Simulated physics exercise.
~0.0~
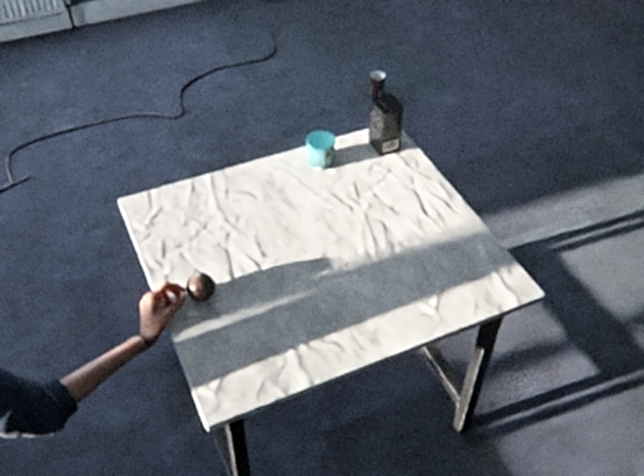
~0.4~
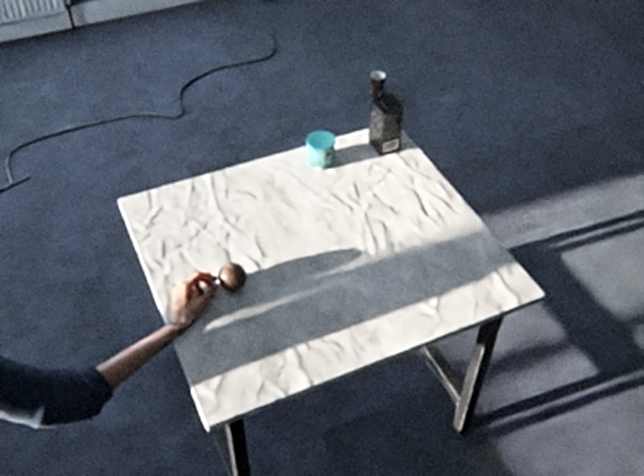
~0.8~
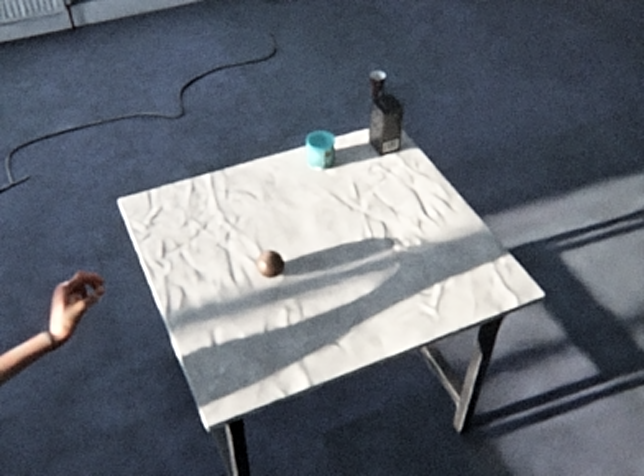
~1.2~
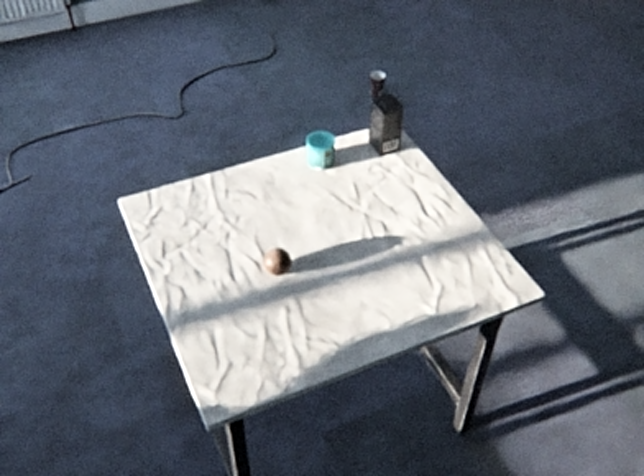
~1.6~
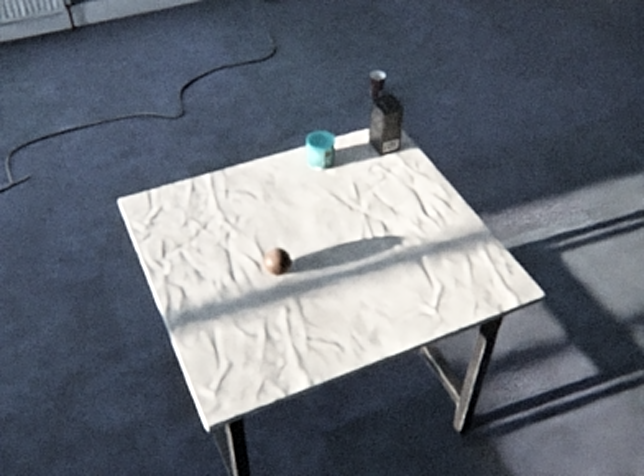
A brown ball is pushed rightward by a hand across a pale, wrinkled tabletop, then rolls a little farther as the hand lets go and withdraws to the left. It comes to rest on the table, while a turquoise tin and a dark bottle-shaped container stay in place.
